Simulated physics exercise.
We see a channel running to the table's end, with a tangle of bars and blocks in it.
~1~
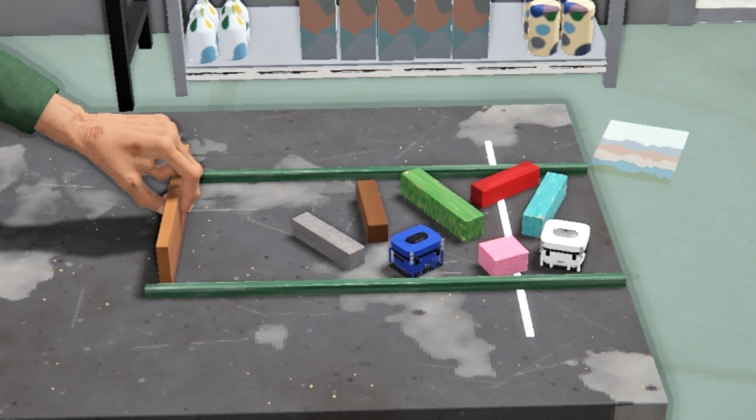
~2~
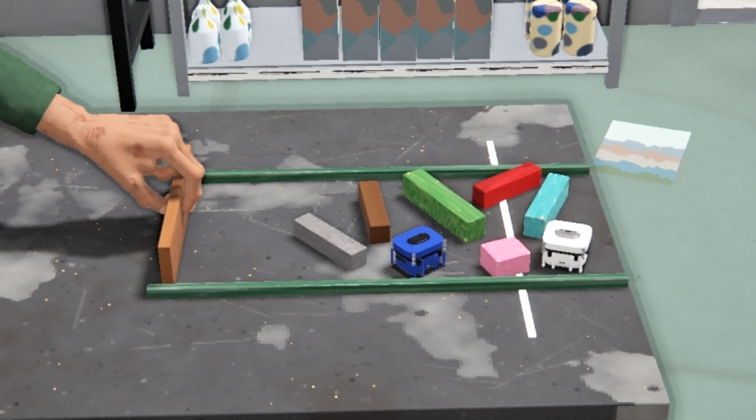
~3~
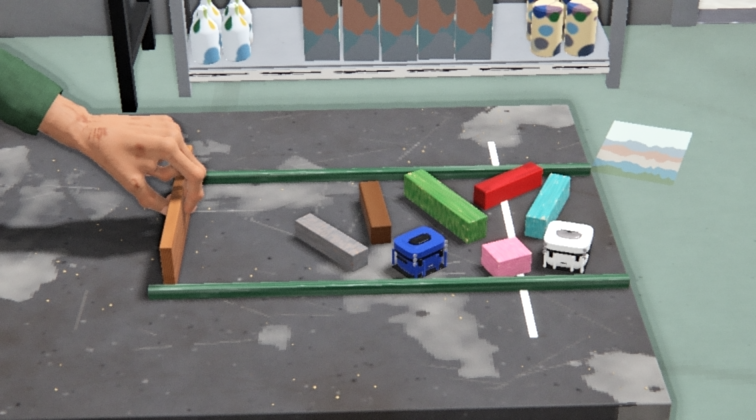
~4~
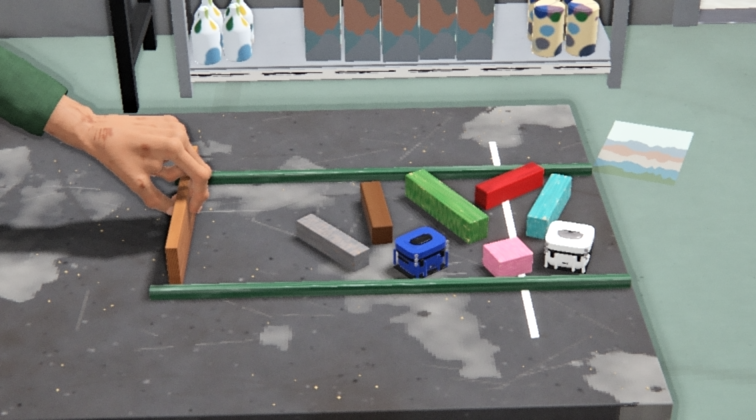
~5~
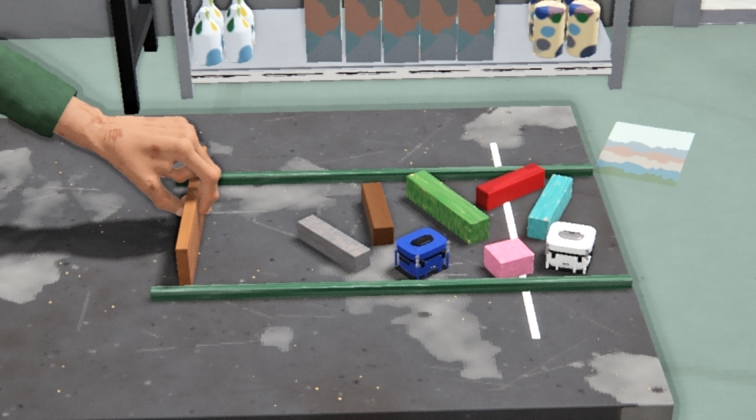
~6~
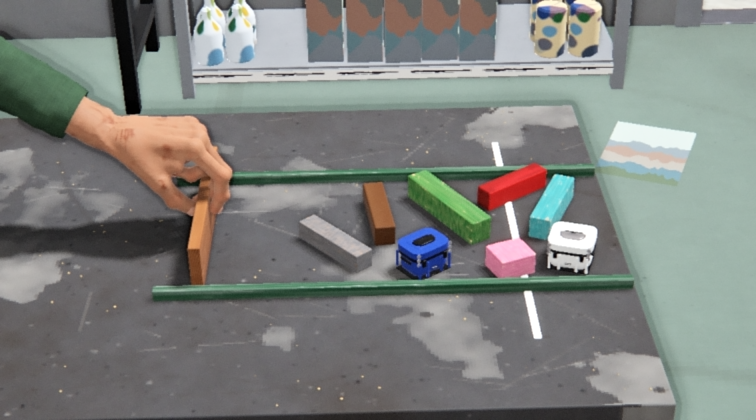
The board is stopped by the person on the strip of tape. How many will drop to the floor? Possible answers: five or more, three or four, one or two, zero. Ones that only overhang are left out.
The count that comes down will most likely be a single one or two.
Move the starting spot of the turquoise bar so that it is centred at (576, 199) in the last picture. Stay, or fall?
It remains in place.
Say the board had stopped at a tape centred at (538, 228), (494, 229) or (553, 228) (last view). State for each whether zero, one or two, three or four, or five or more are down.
Trial 1 - 3 or 4; trial 2 - zero; trial 3 - either three or four.
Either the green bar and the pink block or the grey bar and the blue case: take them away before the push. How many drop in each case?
The counts would be 0 and 0.
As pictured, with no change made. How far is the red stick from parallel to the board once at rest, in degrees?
It works out to near 55°.
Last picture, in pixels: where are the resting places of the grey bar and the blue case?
(529, 242) and (568, 258).
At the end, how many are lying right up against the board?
It's touching 2 at the end.
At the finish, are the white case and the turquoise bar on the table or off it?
At the finish the white case goes down and the turquoise bar stays put.
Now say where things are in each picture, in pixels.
The first frame shows white case (565, 246); turquoise bar (545, 205); red stick (505, 185); board (176, 213); tape (507, 227).
The second frame shows turquoise bar (547, 205); brown stick (374, 212).
The third frame shows red stick (508, 185); blue case (419, 253).
The fourth frame shows white case (569, 247); green bar (446, 205).
The fifth frame shows turquoise bar (550, 207); pink block (509, 259).
The sixth frame shows white case (572, 248); turquoise bar (552, 206); red stick (512, 186); board (206, 215); tape (514, 229).
Early on, none off yet; white case at rest near (572, 248); turquoise bar at rest near (552, 206); red stick at rest near (512, 186).
A while later, none off yet; white case travelled about its own width near (599, 246); turquoise bar moving near (565, 206); red stick travelled a little near (547, 184).
Finally, the number that fall off is one or two; lost, white case.
